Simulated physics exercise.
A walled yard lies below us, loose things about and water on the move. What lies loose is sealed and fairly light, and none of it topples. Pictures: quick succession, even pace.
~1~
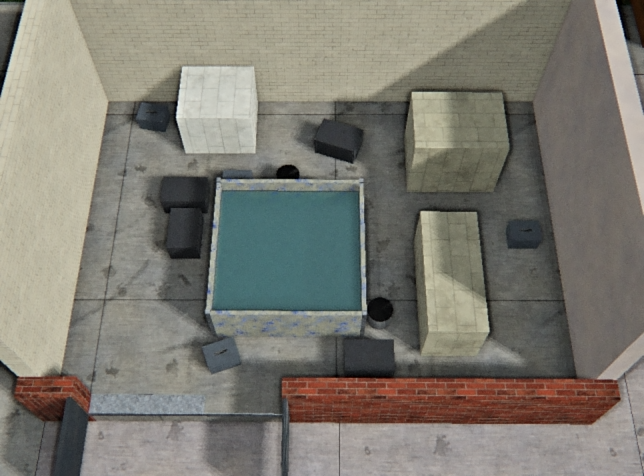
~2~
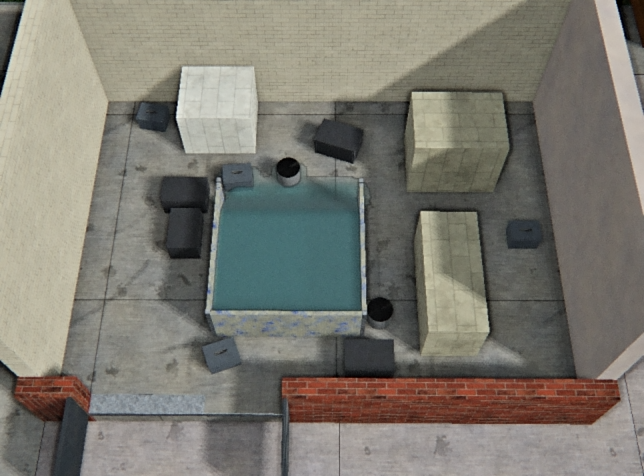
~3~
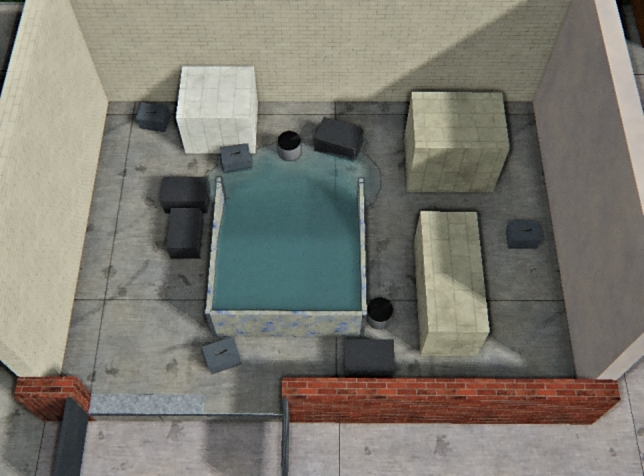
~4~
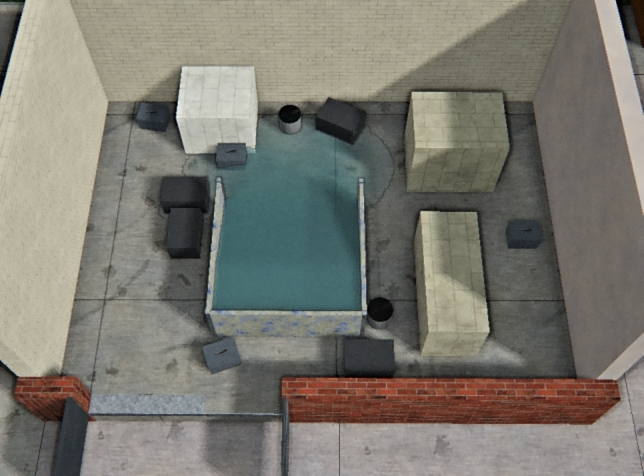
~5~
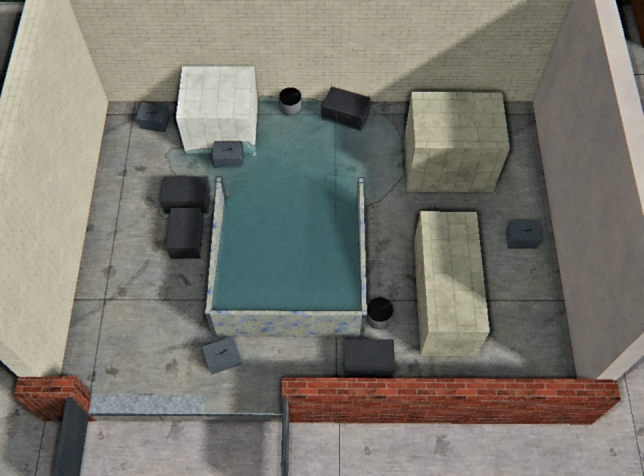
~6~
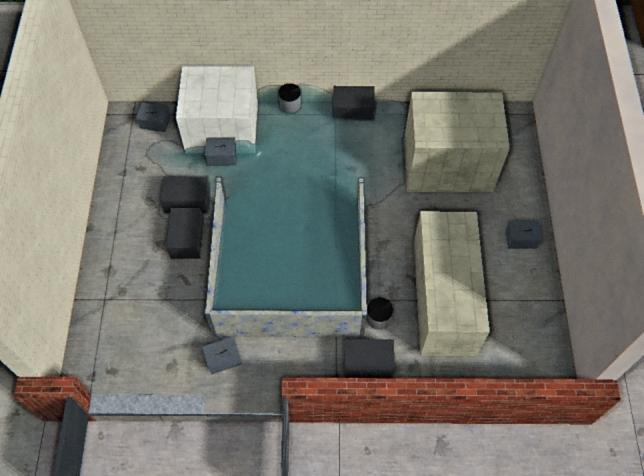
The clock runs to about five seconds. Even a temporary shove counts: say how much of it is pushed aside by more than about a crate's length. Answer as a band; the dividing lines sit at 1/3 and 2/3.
2/3 or more.
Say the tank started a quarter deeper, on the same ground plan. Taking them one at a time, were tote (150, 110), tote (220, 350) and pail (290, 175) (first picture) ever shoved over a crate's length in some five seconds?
Per item, in order: Cleared the mark; missed the mark; cleared the mark.
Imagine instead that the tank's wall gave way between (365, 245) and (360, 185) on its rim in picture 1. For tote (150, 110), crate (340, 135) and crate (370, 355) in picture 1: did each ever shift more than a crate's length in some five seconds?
Well, in order they come out as under that mark, beyond that mark and beyond that mark.
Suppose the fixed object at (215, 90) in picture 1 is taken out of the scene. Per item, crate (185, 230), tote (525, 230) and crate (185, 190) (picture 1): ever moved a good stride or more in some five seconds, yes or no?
First object never went far; second object was driven off; third object never went far.
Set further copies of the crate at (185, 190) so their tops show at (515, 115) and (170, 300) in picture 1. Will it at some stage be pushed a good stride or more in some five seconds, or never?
First: Covers that distance; second: Stays short of it.
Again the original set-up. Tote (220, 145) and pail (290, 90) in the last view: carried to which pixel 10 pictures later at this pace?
(104, 181) and (316, 85).
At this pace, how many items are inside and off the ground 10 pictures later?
It works out to 3.
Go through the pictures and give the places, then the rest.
In the first frame, a pail at (288, 174) rests on the ground; a crate at (339, 135), on the bottom; 0 of 10 have shifted.
In the second frame, a pail at (288, 167), on the bottom, close to its start; a crate at (339, 135), on the bottom; 2 of 10 have shifted.
In the third frame, a pail at (289, 140) rests on the ground, a stride from its start; a crate at (339, 133) rests on the ground; 2 of 10 have shifted.
In the fourth frame, a pail at (290, 114), on the bottom, a stride from its start; a crate at (341, 114), on the bottom, a stride from its start; 3 of 10 have shifted.
In the fifth frame, a pail at (290, 96), afloat, a stride from its start; a crate at (346, 102), on the bottom, a stride from its start; 3 of 10 have shifted.
In the sixth frame, a pail at (290, 92) floats, a stride from its start; a crate at (354, 97) rests on the ground, a stride from its start; 3 of 10 have shifted.
A moment on, 3 of 10 are well off their spots; 3 afloat.
Next, 3 of 10 are well off their spots; 3 afloat.
Later, 4 of 10 are well off their spots; 3 afloat.
In the end, 8 of 10 are well off their spots, and 8 have been at some point; 6 afloat.
